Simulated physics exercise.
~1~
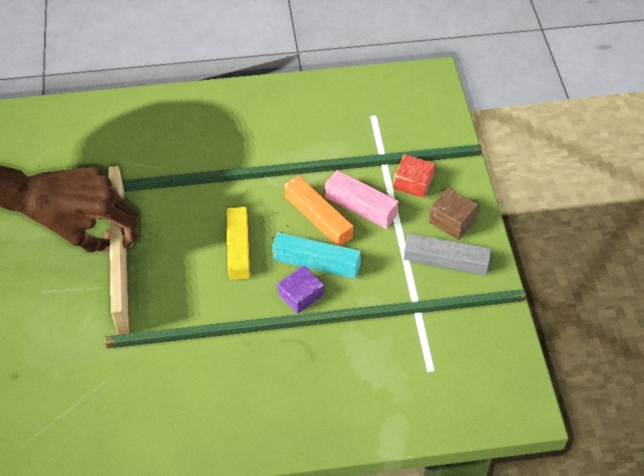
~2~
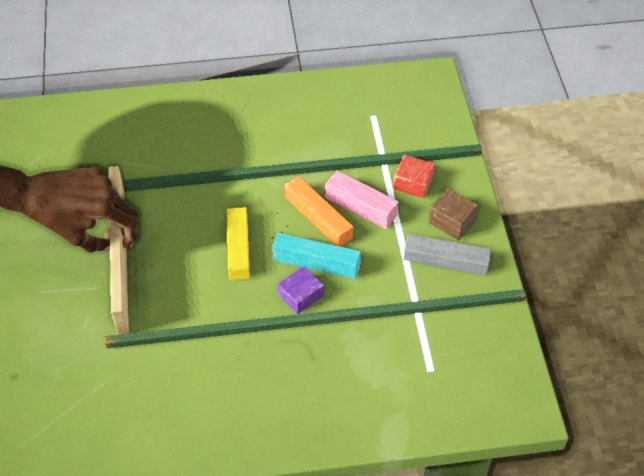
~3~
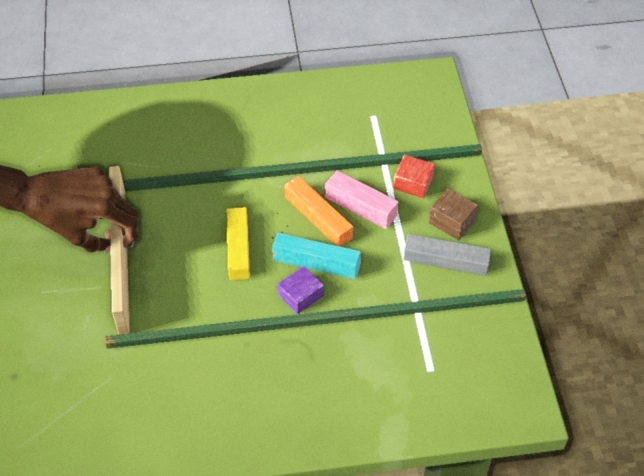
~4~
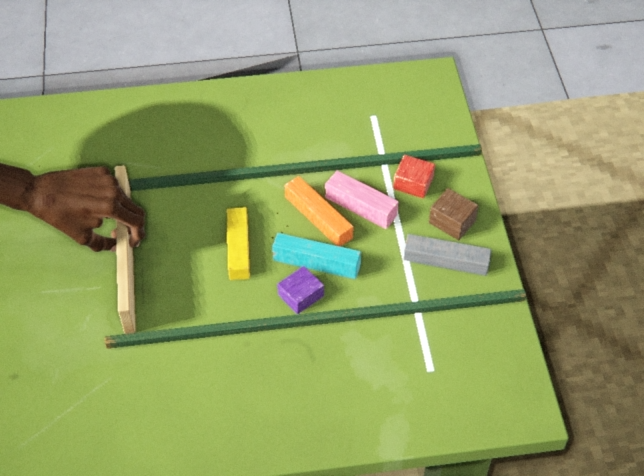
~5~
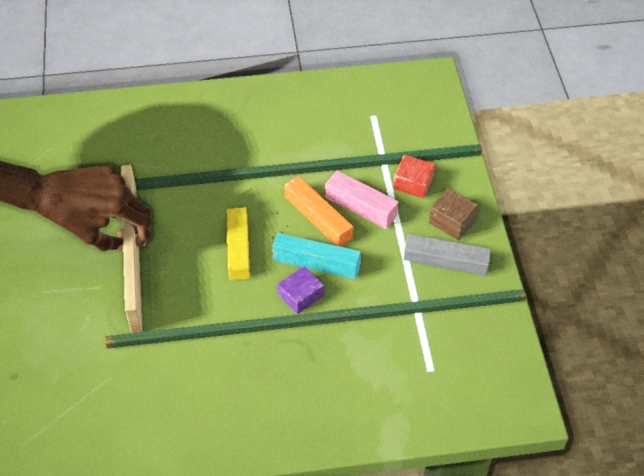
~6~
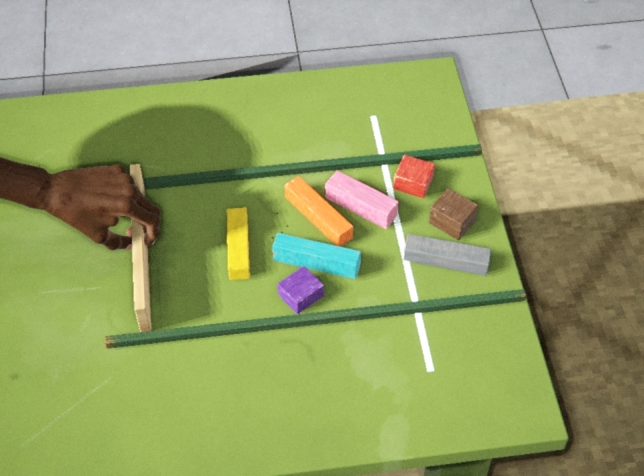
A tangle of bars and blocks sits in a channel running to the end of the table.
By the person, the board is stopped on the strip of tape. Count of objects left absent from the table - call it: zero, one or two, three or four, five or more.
My call is zero.
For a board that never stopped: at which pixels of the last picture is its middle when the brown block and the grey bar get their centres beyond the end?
Roughly (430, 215); for the second one, roughly (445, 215).
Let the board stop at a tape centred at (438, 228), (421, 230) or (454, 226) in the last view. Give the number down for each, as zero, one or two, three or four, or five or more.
Result per tape, as listed: 1 or 2; none; three to four.
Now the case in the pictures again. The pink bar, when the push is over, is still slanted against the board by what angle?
Angle: Roughly 25 degrees.
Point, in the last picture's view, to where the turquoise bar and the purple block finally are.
Roughly (448, 258), and the other roughly (430, 284).
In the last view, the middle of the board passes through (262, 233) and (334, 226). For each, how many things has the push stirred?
Moved so far: 2, later 5.
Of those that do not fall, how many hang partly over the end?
It comes to 0.
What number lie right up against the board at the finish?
It ends up touching 3.
Soon after, none off yet; brown block at rest near (453, 214); grey bar at rest near (447, 255); red block at rest near (414, 177).
In the end, the number that fall off is zero.
